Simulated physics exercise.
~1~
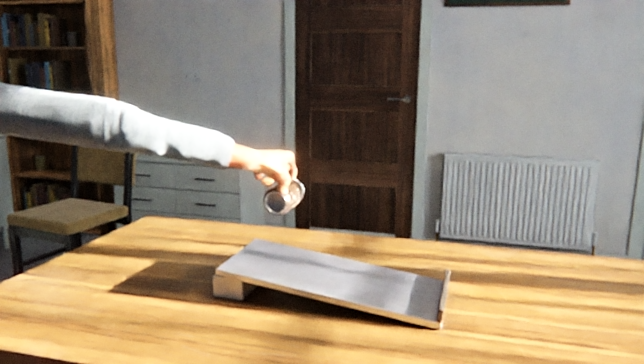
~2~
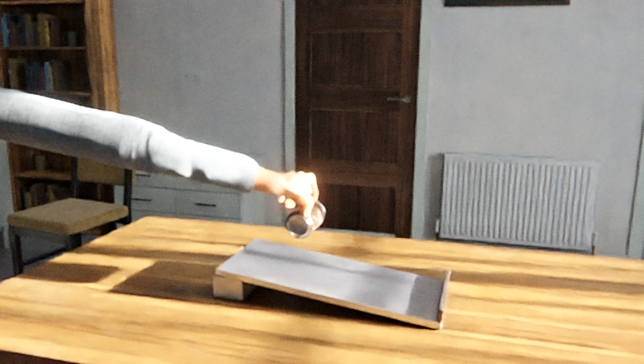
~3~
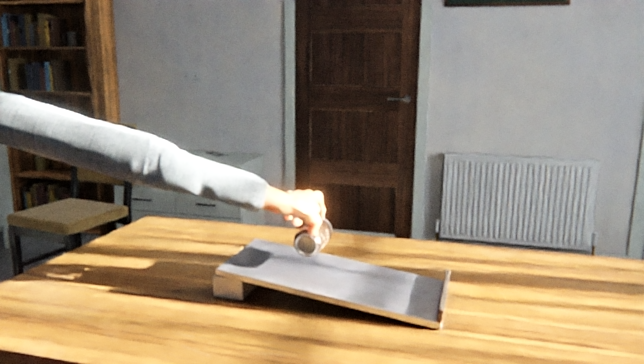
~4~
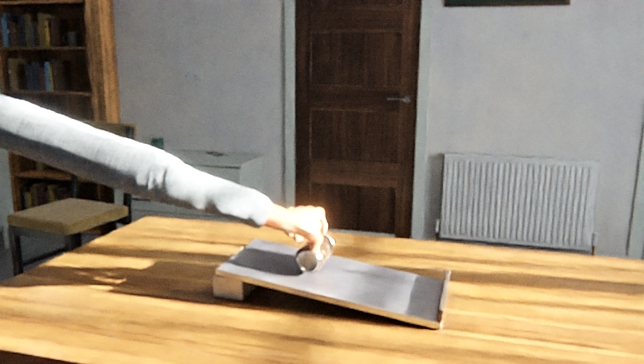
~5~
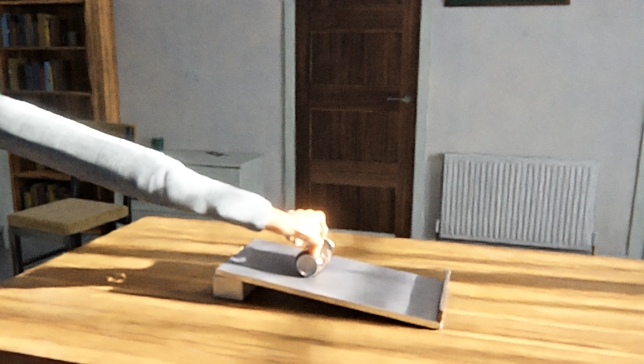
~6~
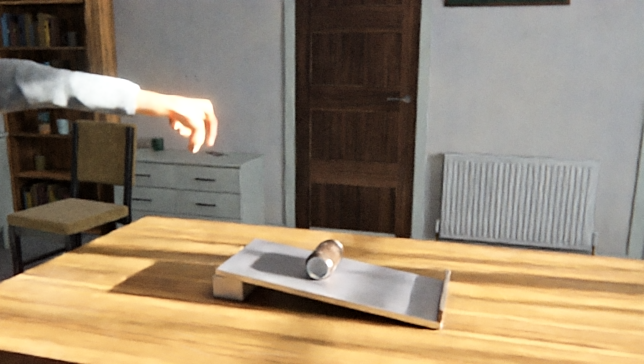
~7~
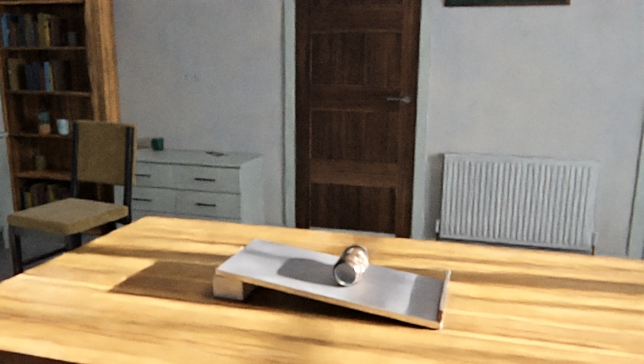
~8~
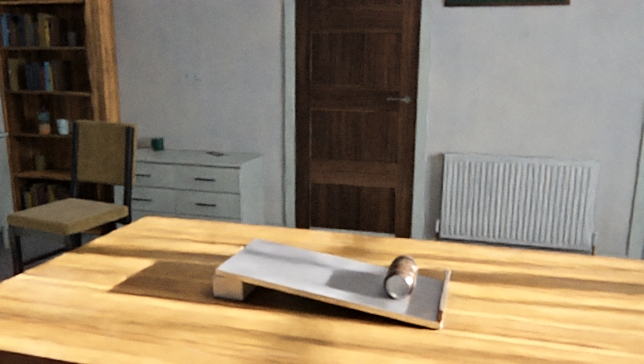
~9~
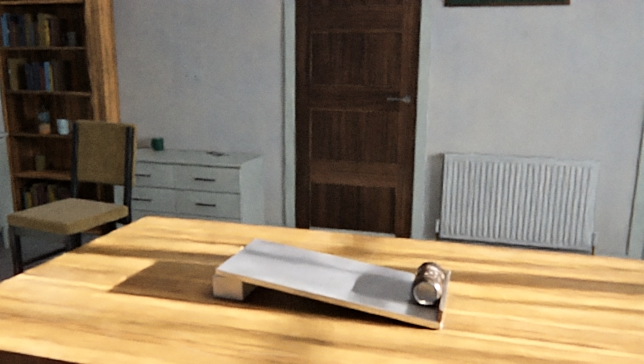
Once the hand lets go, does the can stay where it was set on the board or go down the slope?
The can goes down the slope, rolling to the right until it comes to rest at the low end of the board.
